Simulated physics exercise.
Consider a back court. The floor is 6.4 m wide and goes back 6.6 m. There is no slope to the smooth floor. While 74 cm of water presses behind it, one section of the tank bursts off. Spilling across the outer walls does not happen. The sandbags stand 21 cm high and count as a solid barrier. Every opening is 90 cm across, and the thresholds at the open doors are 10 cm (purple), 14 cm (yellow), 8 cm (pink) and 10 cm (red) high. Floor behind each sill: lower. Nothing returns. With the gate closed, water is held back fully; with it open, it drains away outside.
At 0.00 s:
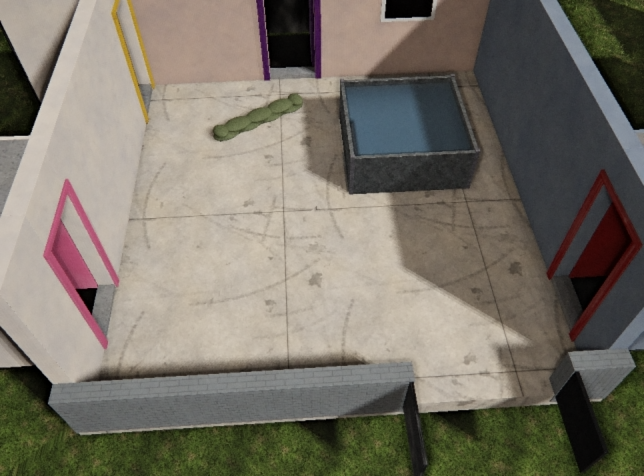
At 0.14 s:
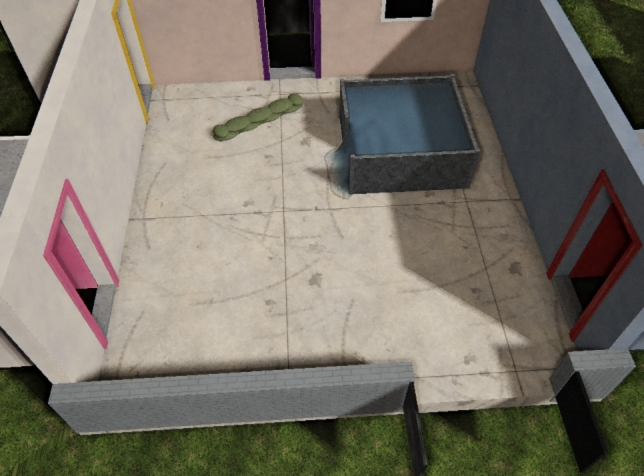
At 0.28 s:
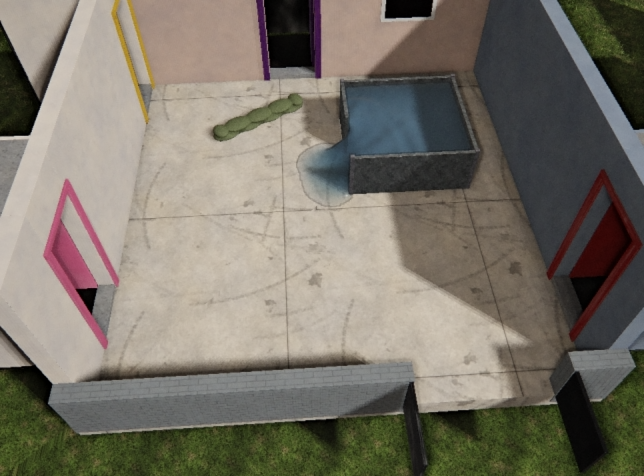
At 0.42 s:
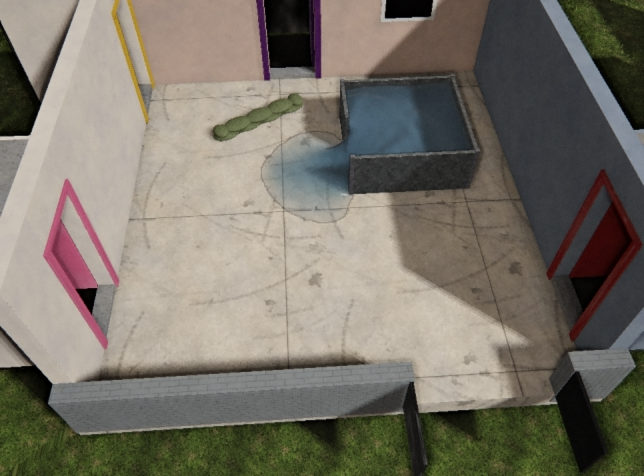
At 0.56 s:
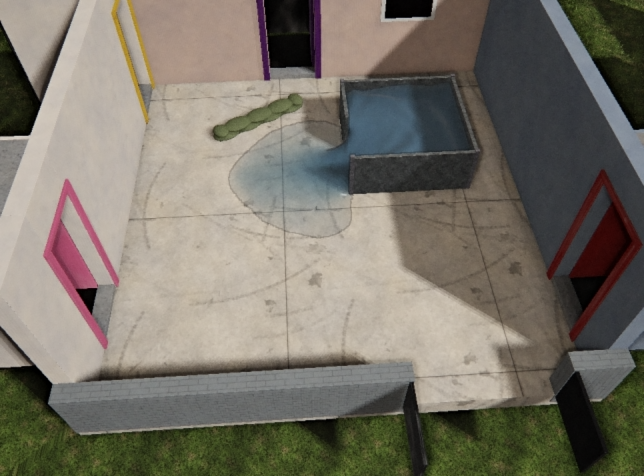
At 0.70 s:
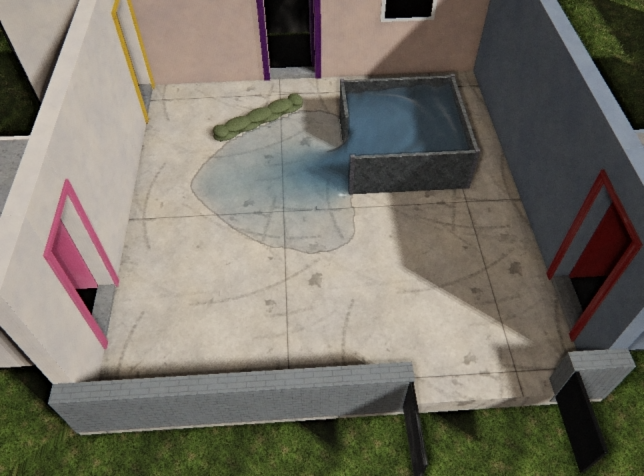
Water pouring from the left side of a raised stone tank, spreading across a pale walled courtyard floor and reaching green sandbags.
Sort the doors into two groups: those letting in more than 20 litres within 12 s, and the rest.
The purple door goes with the rest; the yellow door goes with the rest; the pink door goes in the first group; the red door goes with the rest.
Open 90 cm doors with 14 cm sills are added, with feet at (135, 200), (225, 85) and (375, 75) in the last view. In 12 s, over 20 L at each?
In turn: Beyond it, short of it, short of it.
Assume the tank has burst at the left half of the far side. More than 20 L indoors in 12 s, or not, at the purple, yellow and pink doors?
Note: Purple beyond the mark, yellow beyond the mark, pink short of the mark.
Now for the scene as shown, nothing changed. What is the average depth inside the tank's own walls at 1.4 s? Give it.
The mean depth is around 50 cm.
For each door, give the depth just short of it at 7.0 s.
Depths: Purple door 9 cm, yellow door 10 cm, pink door 12 cm, red door 12 cm.
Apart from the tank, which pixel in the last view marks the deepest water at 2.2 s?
Roughly at pixel (138, 173).
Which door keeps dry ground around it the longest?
I'd say the red one.
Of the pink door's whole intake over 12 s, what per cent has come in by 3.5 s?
By that time, around 40 per cent.
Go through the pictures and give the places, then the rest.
In the first frame, the tank at (405, 118) is whole and still, 74 cm deep.
In the second frame, the front is at (335, 152), 0.6 m from the gap at (350, 159); 0.3 m2 of floor is under water; 74 cm left at the back of the tank.
In the third frame, water pours out at (350, 162) and has run 0.9 m, to (308, 153); typically 12 cm deep outside, 74 cm at the tank's back.
In the fourth frame, the front is at (267, 167), 1.4 m from the gap at (350, 163); 2.1 m2 of floor is under water; 74 cm left at the back of the tank.
In the fifth frame, water pours out at (350, 163) and has run 2.0 m, to (235, 186); typically 6 cm deep outside, 68 cm at the tank's back.
In the sixth frame, water pours out at (350, 162) and has run 2.6 m, to (196, 186); typically 4 cm deep outside, 63 cm at the tank's back.
After 1.4 s water covers 30 % of the floor and is deepest (38 cm) near (338, 178); purple door not reached, yellow door not reached, pink door not reached, red door not reached.
After 2.2 s water covers 40 % of the floor and is deepest (36 cm) near (138, 173); purple door 1 cm at the sill, 0 L in, yellow door 6 cm at the sill, 0 L in, pink door 17 cm at the sill, 6 L in, red door not reached.
After 3.5 s water covers 50 % of the floor and is deepest (26 cm) near (98, 392); purple door 2 cm at the sill, 0 L in, yellow door 11 cm at the sill, 1 L in, pink door 12 cm at the sill, 33 L in, red door not reached.
After 7.0 s water covers 90 % of the floor and is deepest (14 cm) near (98, 392); purple door 9 cm at the sill, 0 L in, yellow door 10 cm at the sill, 6 L in, pink door 12 cm at the sill, 70 L in, red door 12 cm at the sill, 0 L in.
After 12.0 s water covers 95 % of the floor and is deepest (13 cm) near (435, 76); purple door 6 cm at the sill, 1 L in, yellow door 8 cm at the sill, 6 L in, pink door 6 cm at the sill, 80 L in, red door 7 cm at the sill, 2 L in.
